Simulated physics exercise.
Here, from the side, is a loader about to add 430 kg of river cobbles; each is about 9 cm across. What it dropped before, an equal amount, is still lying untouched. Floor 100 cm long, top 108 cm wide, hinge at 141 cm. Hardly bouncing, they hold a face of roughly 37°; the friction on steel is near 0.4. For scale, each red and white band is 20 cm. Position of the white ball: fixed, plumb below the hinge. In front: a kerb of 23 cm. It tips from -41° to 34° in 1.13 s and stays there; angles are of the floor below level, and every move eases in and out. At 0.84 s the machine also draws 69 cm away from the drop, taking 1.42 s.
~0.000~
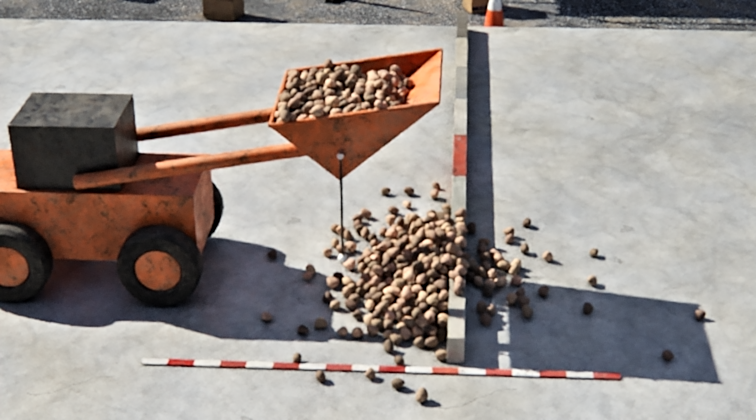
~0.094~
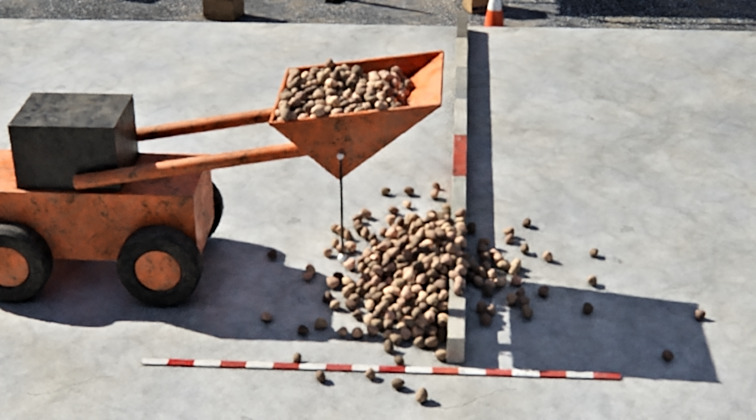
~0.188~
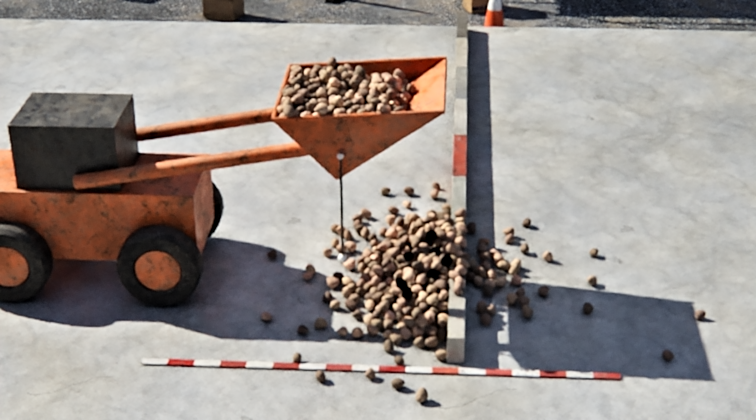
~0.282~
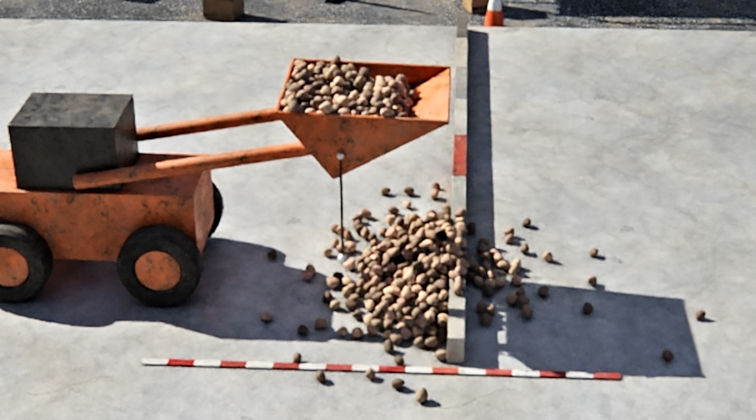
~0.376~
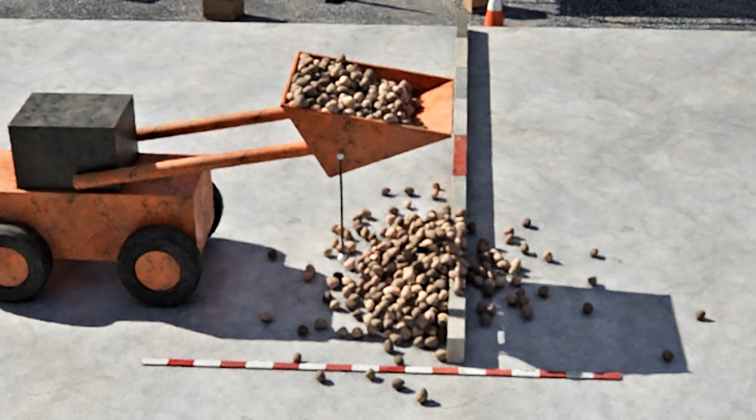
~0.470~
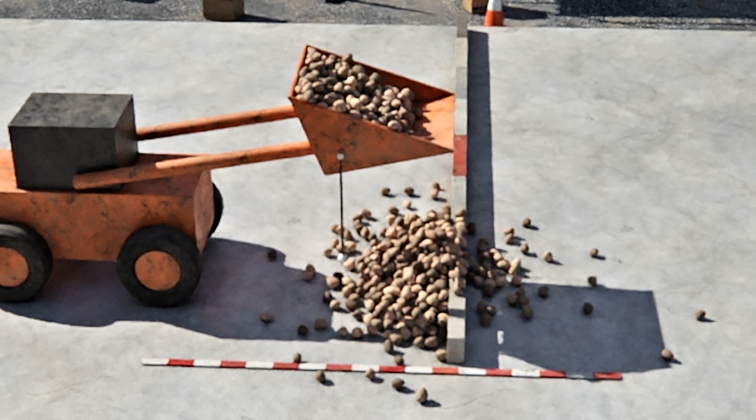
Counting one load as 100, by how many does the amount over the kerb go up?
By about 42 out of 100.
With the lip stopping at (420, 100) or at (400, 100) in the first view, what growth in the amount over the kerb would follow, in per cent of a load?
Roughly 25 and 10 per cent, in that order.
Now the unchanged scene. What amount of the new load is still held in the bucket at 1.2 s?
Roughly 60 per cent remains inside.
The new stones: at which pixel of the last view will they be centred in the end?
They end up centred around (442, 266).
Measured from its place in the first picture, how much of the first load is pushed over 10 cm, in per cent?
Some 15 percent, give or take.
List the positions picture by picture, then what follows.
In the first picture, lip at (439, 103), floor tilted -41°, highest stones at (350, 77). The earlier load is highest near (443, 248), 32 cm above ground level, 92 % on this side of the kerb, 8 % over the kerb.
In the second picture, the bucket is at -40°, its lip at (441, 105); the top of the load is at (351, 78); the stones move at 0.1 m/s on average.
In the third picture, lip at (444, 112), floor tilted -35°, highest stones at (325, 77); the stones move at 0.2 m/s on average.
In the fourth picture, lip at (448, 122), floor tilted -29°, highest stones at (325, 73); the stones move at 0.3 m/s on average.
In the fifth picture, lip at (452, 136), floor tilted -22°, highest stones at (314, 71); the stones move at 0.4 m/s on average.
In the sixth picture, the bucket is at -13°, its lip at (453, 151); the top of the load is at (314, 64); the stones move at 0.5 m/s on average.
After 0.9 s the floor is at 22°; in per cent of one load, 100 in the bucket, 92 on this side of the kerb, 8 over the kerb; the foremost stones are at (593, 283).
After 1.2 s the floor is at 34°; in per cent of one load, 62 in the bucket, 128 on this side of the kerb, 9 over the kerb; the foremost stones are at (593, 283).
After 2.7 s the floor is at 34°; in per cent of one load, 0 in the bucket, 149 on this side of the kerb, 51 over the kerb; the foremost stones are at (659, 282).
After 5.4 s the floor is at 34°; in per cent of one load, 0 in the bucket, 149 on this side of the kerb, 51 over the kerb; the foremost stones are at (660, 282). Net gain over the kerb, 42.
